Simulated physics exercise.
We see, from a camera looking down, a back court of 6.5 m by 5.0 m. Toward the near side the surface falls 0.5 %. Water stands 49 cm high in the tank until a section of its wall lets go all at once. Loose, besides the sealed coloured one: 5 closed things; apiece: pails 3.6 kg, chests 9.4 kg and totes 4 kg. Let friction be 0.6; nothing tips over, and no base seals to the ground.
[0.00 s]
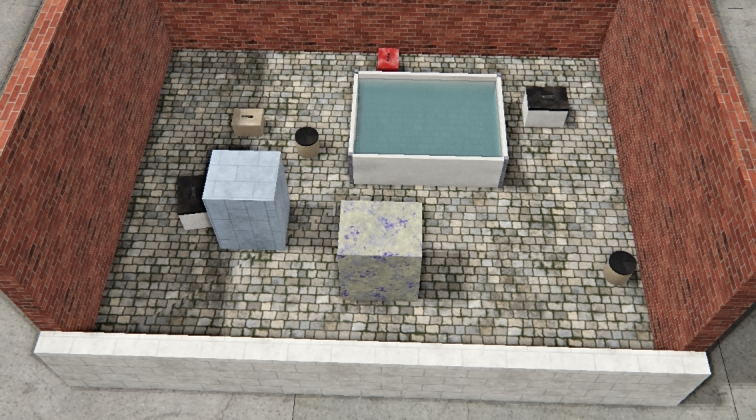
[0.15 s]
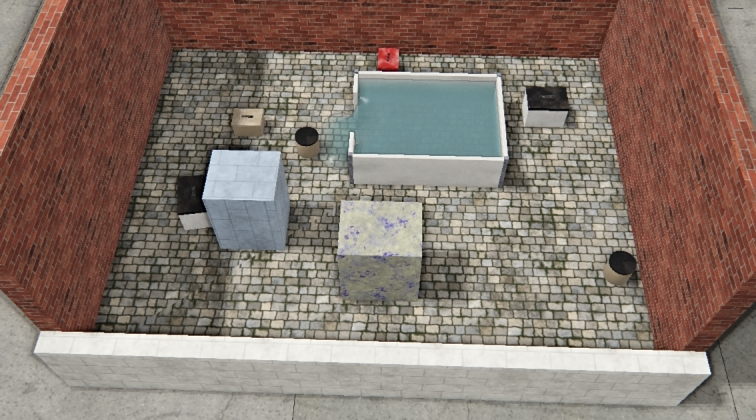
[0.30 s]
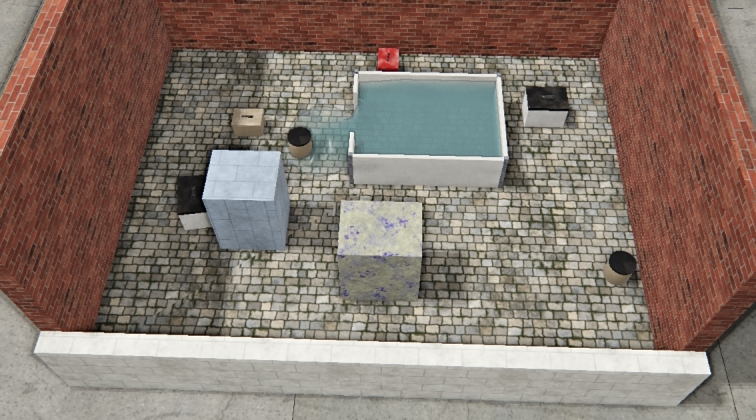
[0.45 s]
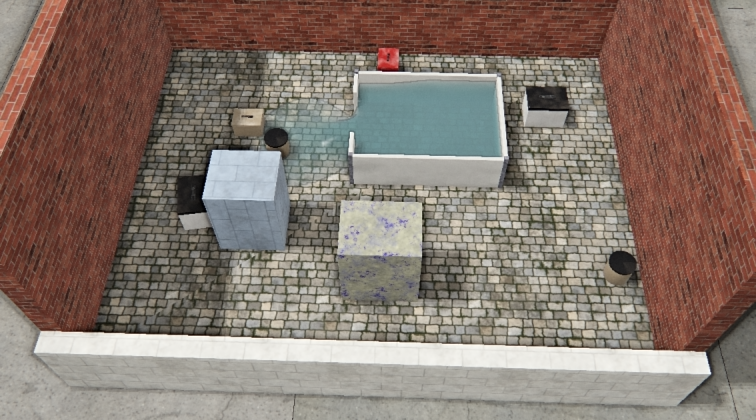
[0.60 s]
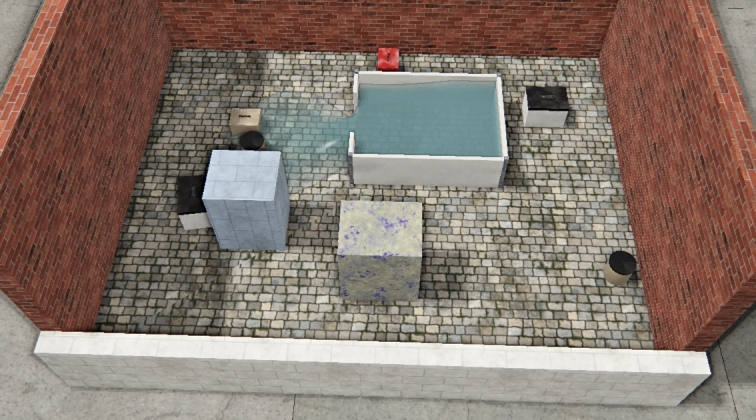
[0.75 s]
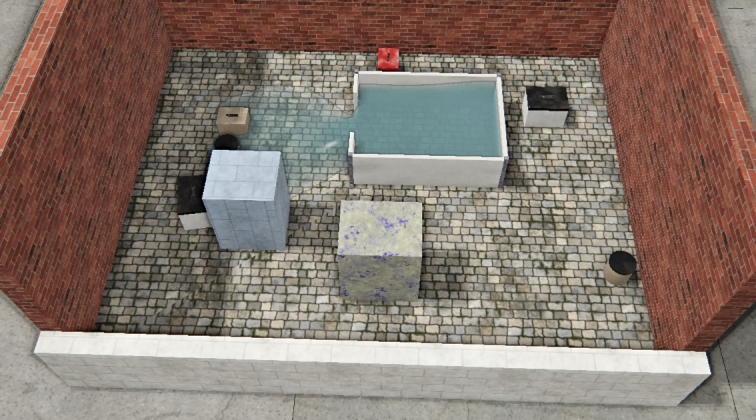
Water spills through a gap in the left wall of a white-sided pool and spreads leftward over the cobbles of a brick-walled court, seen from a fixed camera high above. A small red box sits behind the pool, a black-topped white box to its right, and a pale blue block and a mossy block nearer. The dark-topped round container left of the pool slides left, then the tan box beyond it shifts slightly left.
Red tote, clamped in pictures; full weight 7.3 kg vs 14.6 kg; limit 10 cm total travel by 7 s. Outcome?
Heavier only.
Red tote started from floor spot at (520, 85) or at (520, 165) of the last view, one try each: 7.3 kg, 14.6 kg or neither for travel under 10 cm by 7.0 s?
In that order: The lighter suffices; the lighter suffices.
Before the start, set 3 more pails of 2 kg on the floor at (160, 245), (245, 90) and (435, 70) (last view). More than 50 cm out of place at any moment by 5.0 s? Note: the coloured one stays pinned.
First one went beyond, second went beyond, third stayed within.
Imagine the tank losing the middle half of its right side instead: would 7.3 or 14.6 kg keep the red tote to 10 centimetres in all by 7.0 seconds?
With that failure, no mass keeps it.
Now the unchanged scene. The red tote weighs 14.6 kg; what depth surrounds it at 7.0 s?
Close to 4 cm deep.
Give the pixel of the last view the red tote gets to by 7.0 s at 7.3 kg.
Somewhere around (433, 63).
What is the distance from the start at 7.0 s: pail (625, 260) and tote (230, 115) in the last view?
The first has moved 0 cm and the second 140 cm from the start.
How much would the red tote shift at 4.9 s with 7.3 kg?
It would be some 0 cm from its spot.
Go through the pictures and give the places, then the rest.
The first picture shows the red tote at (388, 58) rests on the ground; 2.8 m2 under water; 0 of 6 have shifted.
The second picture shows the red tote at (388, 58) rests on the ground; water covers 3.2 m2; 0 of 6 have shifted.
The third picture shows the red tote at (388, 58), on the bottom; 3.6 m2 under water; 1 of 6 have shifted.
The fourth picture shows the red tote at (388, 58), on the bottom; water covers 4.2 m2; 1 of 6 have shifted.
The fifth picture shows the red tote at (388, 58), on the bottom; water covers 4.9 m2; 1 of 6 have shifted.
The sixth picture shows the red tote at (388, 58), on the bottom; water covers 5.8 m2; 2 of 6 have shifted.
After 1.4 s the red tote would be 0 cm from its start with 7.3 kg and 0 cm from its start with 14.6 kg; 0 cm of water round it then.
After 3.1 s the red tote would be 0 cm from its start with 7.3 kg and 0 cm from its start with 14.6 kg; 0 cm of water round it then.
After 4.9 s the red tote would be 1 cm from its start with 7.3 kg and 0 cm from its start with 14.6 kg; 4 cm of water round it then.
After 7.0 s the red tote would be 66 cm from its start with 7.3 kg and 0 cm from its start with 14.6 kg; 4 cm of water round it then.
